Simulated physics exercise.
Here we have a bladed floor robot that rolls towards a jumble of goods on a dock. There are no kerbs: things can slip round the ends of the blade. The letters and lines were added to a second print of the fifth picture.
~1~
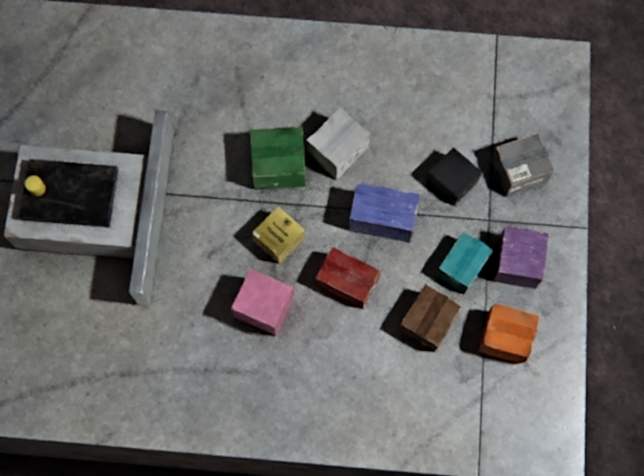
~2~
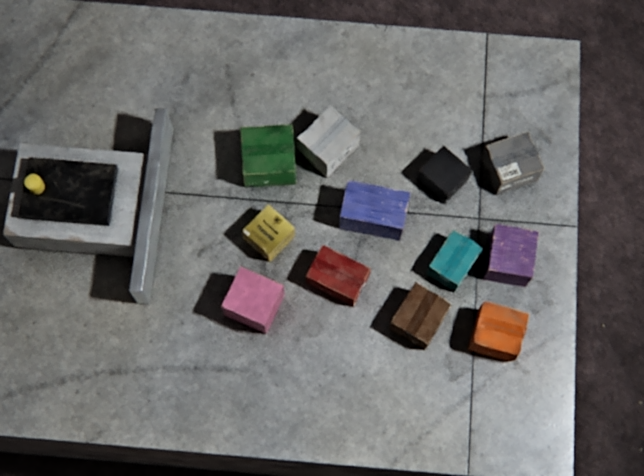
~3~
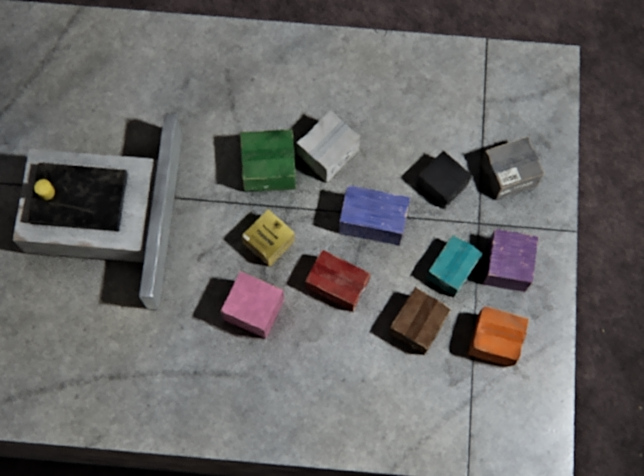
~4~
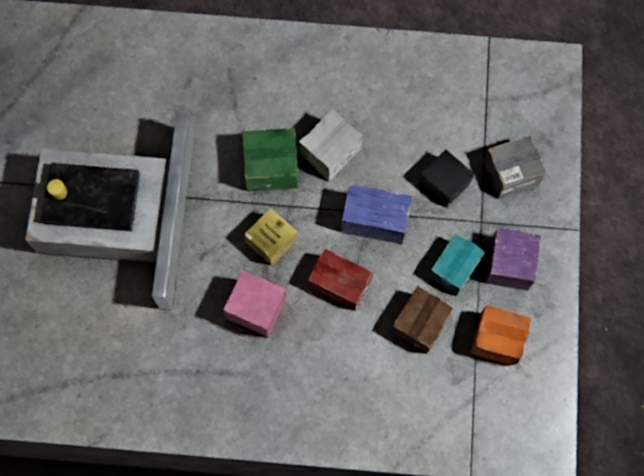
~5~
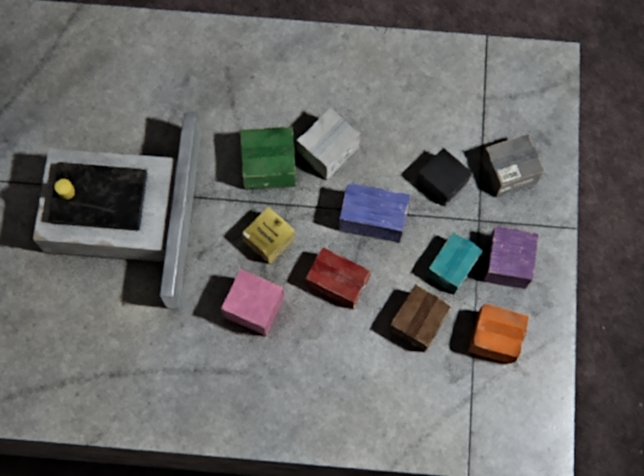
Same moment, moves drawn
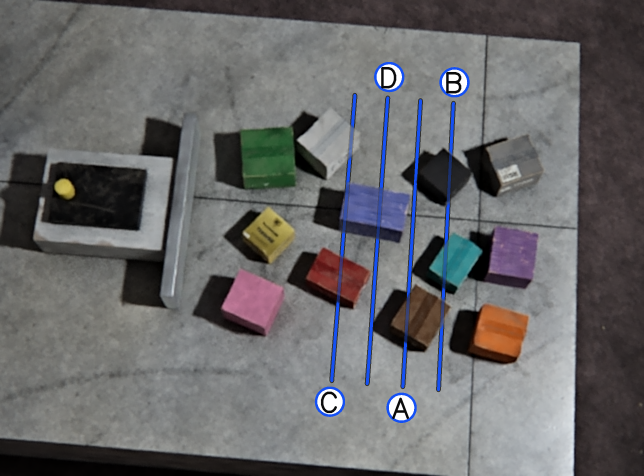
To begin with, a bladed robot sits at the left of a grey surface, facing a jumble of colourful boxes, with green, yellow and pink ones nearest. The view shifts slightly, then the robot rolls a short way right, narrowing the gap, while the boxes keep their arrangement, untouched by its blade.
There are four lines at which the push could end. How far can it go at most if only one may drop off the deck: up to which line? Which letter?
As far as mark B.
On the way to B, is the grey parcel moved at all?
Yes.
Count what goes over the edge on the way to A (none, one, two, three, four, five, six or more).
The count is none.
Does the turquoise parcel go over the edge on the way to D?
No.
On the marked copy, A at (412, 238); B at (446, 241); C at (344, 232); D at (378, 235).
Taking B. A third of the way, robot (202, 204); white parcel (367, 139); pink crate (297, 308).
Two thirds of the way, robot (299, 212); purple crate (528, 263); turquoise parcel (478, 274).
When it is over, robot (373, 218); orange parcel (559, 349); purple crate (555, 275); none fallen.
As for the rest, A is within the limit but short; C is within the limit but short; D is within the limit but short.
